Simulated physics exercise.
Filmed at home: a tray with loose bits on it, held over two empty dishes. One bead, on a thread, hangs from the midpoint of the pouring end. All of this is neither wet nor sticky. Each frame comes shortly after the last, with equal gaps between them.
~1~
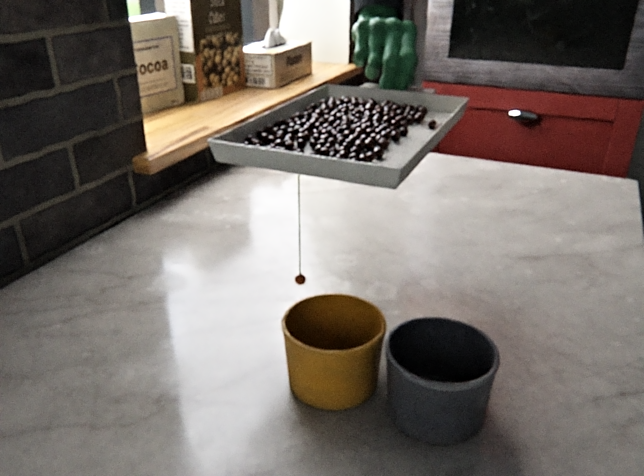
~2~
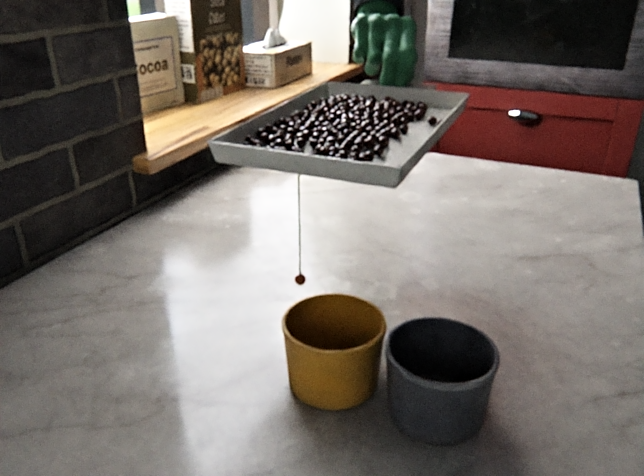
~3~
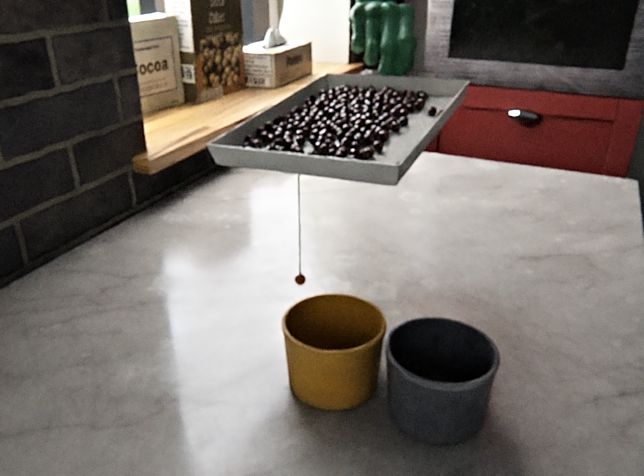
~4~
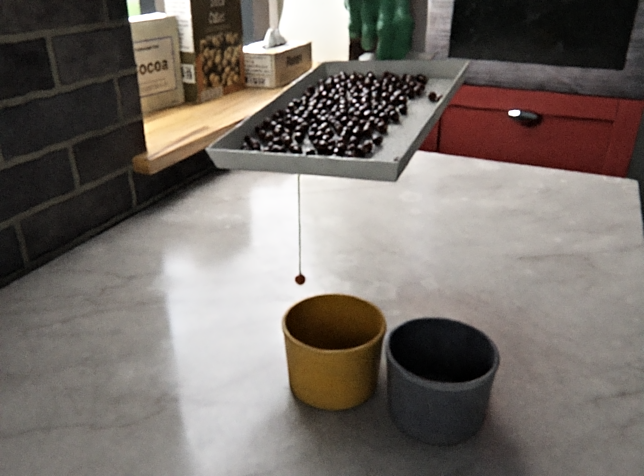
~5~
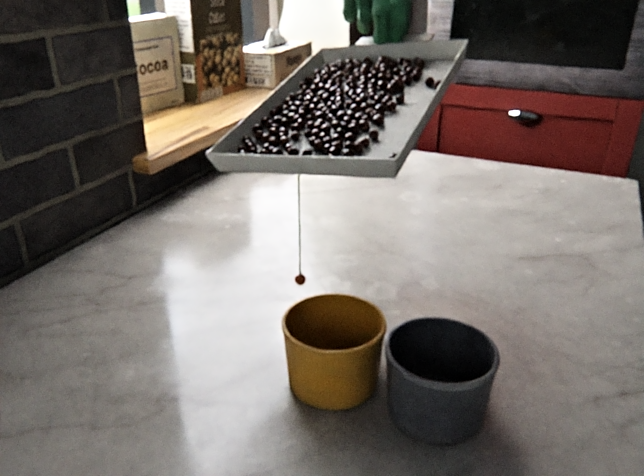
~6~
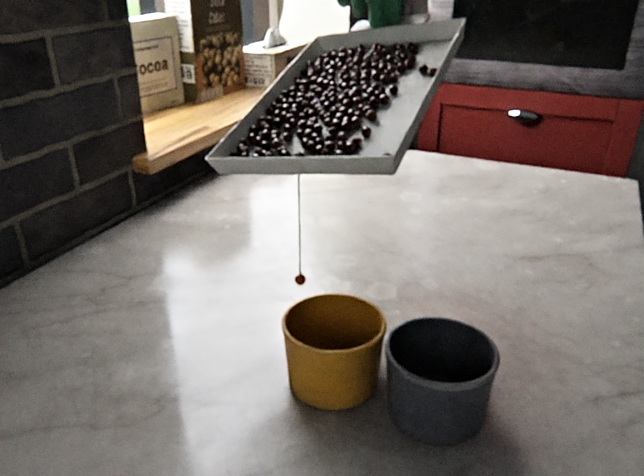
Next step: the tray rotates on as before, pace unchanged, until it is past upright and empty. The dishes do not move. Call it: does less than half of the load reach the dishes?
Yes.
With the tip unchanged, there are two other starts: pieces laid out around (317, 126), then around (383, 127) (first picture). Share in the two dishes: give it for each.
First case: Around 0 %; second case: Around 0 %.
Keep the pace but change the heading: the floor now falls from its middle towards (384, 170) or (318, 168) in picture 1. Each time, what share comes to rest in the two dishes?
I'd expect around 70 in a hundred first and around 30 in a hundred second.
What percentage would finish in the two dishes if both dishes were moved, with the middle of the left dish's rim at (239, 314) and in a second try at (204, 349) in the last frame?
Around 30 and around 0 per cent, in that order.
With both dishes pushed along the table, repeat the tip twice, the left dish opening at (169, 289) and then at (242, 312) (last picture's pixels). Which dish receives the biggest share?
First place: The leftmost one; second place: The leftmost one.
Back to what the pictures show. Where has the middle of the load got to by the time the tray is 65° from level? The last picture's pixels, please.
The middle of the pieces shows up near (245, 156).
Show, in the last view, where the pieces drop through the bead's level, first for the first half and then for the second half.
Around (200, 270) and then (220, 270).
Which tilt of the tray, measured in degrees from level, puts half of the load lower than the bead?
Tilt: Around 85 degrees.
Just after the last frame, tray tipped steeply; the larger part on the tray; about a tenth outside both; about a tenth in the air.
A moment on, tray tipped past a quarter turn; just a few on the tray; the larger part outside both; about a tenth in the air.
Further on, tray tipped past a quarter turn; every one outside both.
When it is over, tray tipped past a quarter turn; not one in the right dish; not one in the left dish; every one outside both.
